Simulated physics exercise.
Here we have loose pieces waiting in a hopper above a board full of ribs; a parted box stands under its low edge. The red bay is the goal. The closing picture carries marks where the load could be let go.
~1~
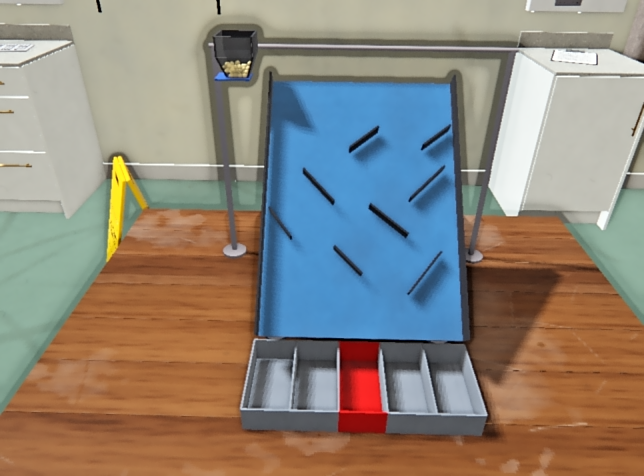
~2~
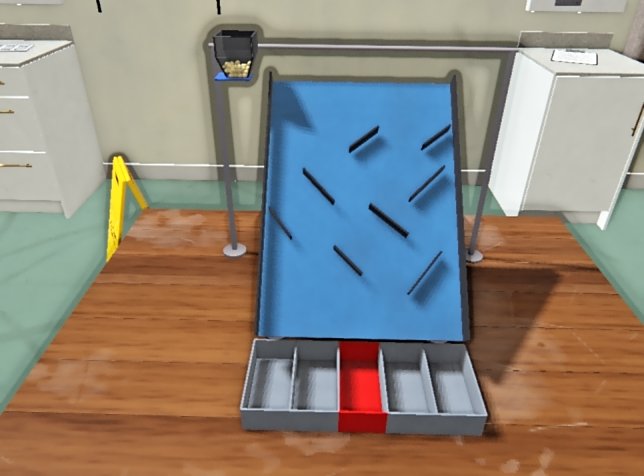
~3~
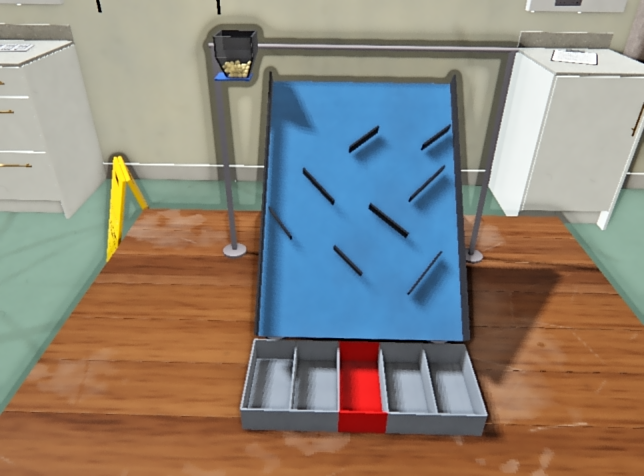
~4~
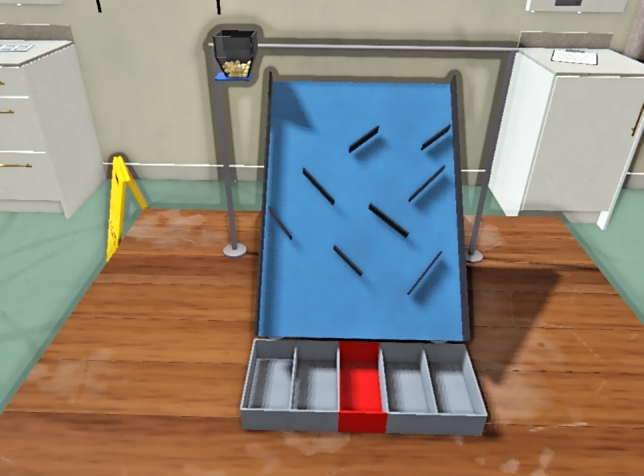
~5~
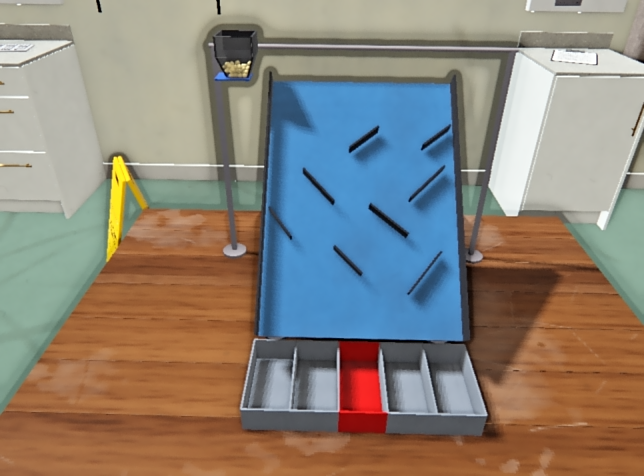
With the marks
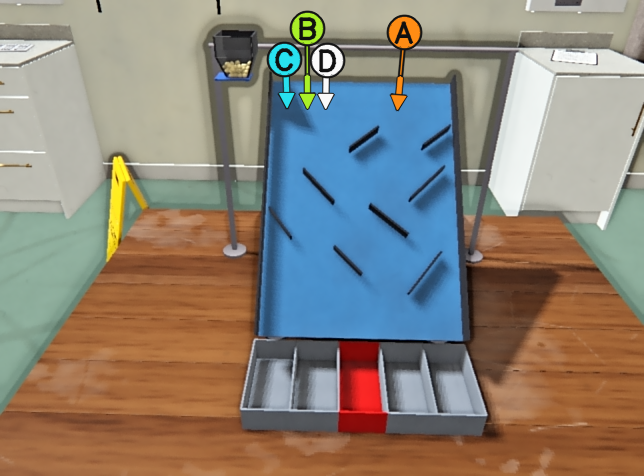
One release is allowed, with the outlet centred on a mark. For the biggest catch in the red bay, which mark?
Mark A.
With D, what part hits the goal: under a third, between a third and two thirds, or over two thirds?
It is under a third.
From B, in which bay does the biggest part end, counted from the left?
The fourth from the left.
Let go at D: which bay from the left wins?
The fourth.
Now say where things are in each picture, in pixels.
The first picture shows hopper at (239, 67), soya beans, door shut.
The second picture shows ribs (350, 147) to (379, 126), (424, 144) to (451, 125), (303, 168) to (334, 200).
The third picture shows ribs (411, 197) to (445, 165), (269, 207) to (291, 236), (370, 203) to (409, 234).
The fourth picture shows ribs (334, 246) to (362, 273), (410, 293) to (442, 251).
The fifth picture shows red bay at (363, 421), number 3 of 5 from the left.
On the marked copy, mark A meets the board at (397, 104); mark B meets the board at (307, 103); mark C meets the board at (286, 102); mark D meets the board at (325, 103).
Choosing A, about two thirds in the red bay, about a third in other bays.
Choosing B, about a quarter in the red bay, most in other bays.
Choosing C, about a third in the red bay, about half in other bays, a stray few held on the board.
Choosing D, a small part in the red bay, most in other bays, a small part outside the box.
